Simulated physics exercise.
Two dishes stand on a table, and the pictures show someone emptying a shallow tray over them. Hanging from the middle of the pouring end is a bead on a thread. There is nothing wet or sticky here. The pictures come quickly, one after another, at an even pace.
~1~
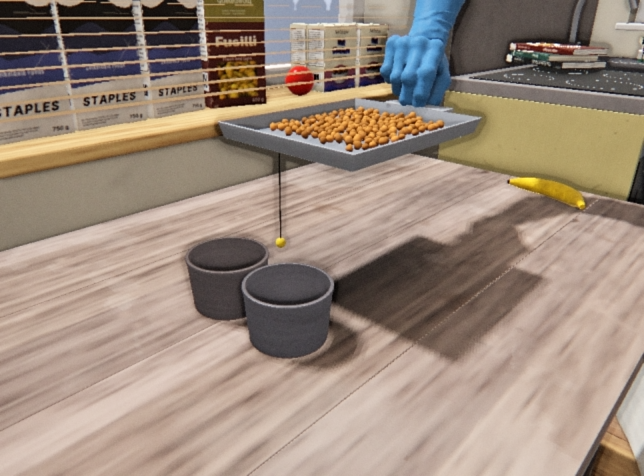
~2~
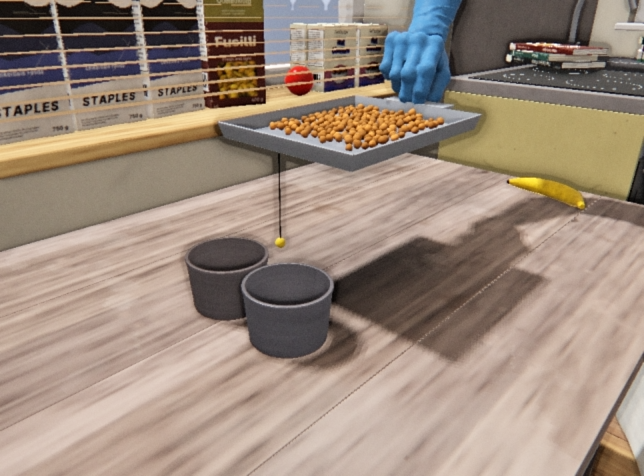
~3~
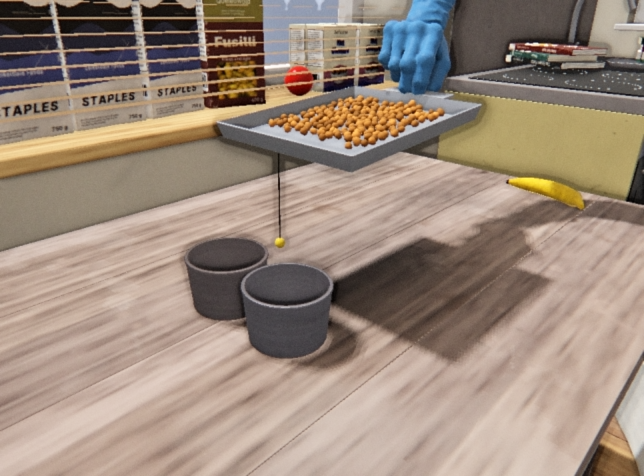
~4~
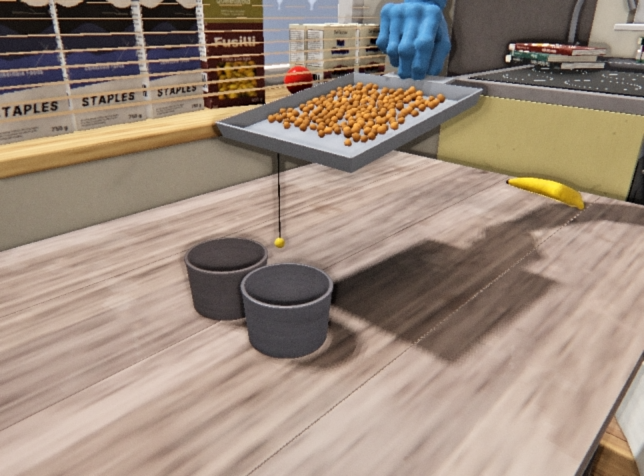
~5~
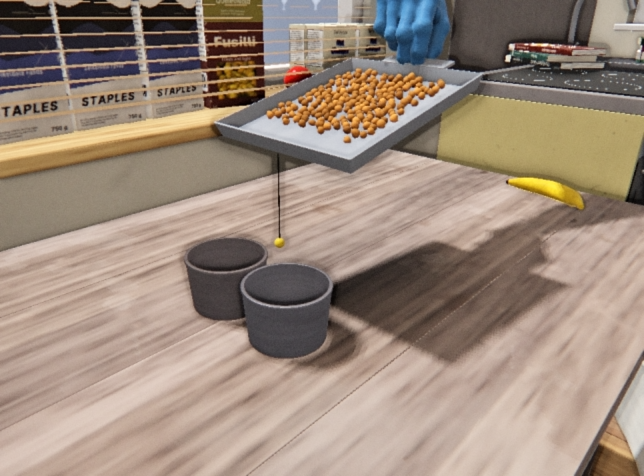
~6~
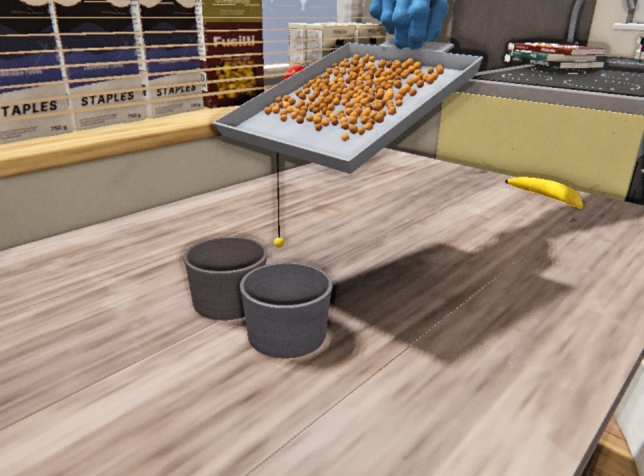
A blue-gloved hand at the far end of a shallow grey tray of small orange-brown balls raises that end steadily, tilting the tray toward its level near edge while the balls stay spread across it. Below, two dark grey dishes stand close together on a wood-grained table, beside a yellow bead on a thread, with a banana at right. The kitchen view, from slightly above, stays still, showing boxes on a shelf behind.
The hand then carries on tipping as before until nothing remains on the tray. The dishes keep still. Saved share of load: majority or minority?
So the dishes mostly succeed at catching it, really.
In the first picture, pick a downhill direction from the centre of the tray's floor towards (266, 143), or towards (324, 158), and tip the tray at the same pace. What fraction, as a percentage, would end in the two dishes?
I'd say some 50 in a hundred at first, then 50 in a hundred.
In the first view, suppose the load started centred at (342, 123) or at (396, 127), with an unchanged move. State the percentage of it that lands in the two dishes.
Estimate: 70 % first, 70 % second.
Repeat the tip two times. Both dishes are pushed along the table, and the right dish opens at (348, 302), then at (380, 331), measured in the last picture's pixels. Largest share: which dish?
For the first placement, the left-side one; for the second placement, the left-side one.
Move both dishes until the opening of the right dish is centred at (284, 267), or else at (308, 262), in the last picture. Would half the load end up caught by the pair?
Try 1: Not up to half; try 2: Not up to half.
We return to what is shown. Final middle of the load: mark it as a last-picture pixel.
The centre comes to rest close to (268, 326).
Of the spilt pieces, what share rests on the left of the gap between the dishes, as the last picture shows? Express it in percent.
My estimate is some 60 per cent.
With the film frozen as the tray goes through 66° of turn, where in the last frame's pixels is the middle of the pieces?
Close to (284, 128).
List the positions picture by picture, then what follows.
The first picture shows corners of the pouring end at (224, 122) and (353, 152), level; middle of the load at (362, 126), roasted chickpeas; left dish at (196, 287); right dish at (256, 322); bead on its thread at (281, 243).
The second picture shows corners of the pouring end at (224, 122) and (352, 153), level; middle of the load at (362, 124).
The third picture shows corners of the pouring end at (223, 122) and (351, 153), tipped barely, level across its low end; middle of the load at (362, 118).
The fourth picture shows corners of the pouring end at (221, 121) and (350, 155), tipped a little, level across its low end; middle of the load at (361, 109).
The fifth picture shows corners of the pouring end at (220, 121) and (349, 156), tipped a little, level across its low end; middle of the load at (360, 99).
The sixth picture shows corners of the pouring end at (219, 121) and (348, 157), tipped clearly, level across its low end; middle of the load at (358, 90); left dish at (195, 287); right dish at (254, 322).
Soon after the last picture, tray tipped steeply; nearly all on the tray; a stray few in the right dish; a small part in the air.
A little later, tray tipped past a quarter turn; about a quarter on the tray; about a quarter in the right dish; a small part in the left dish; a small part outside both; about a third in the air.
Later still, tray tipped past a quarter turn; about half in the right dish; about a quarter in the left dish; about a quarter outside both.
At rest, tray tipped past a quarter turn; about half in the right dish; about a quarter in the left dish; about a quarter outside both.
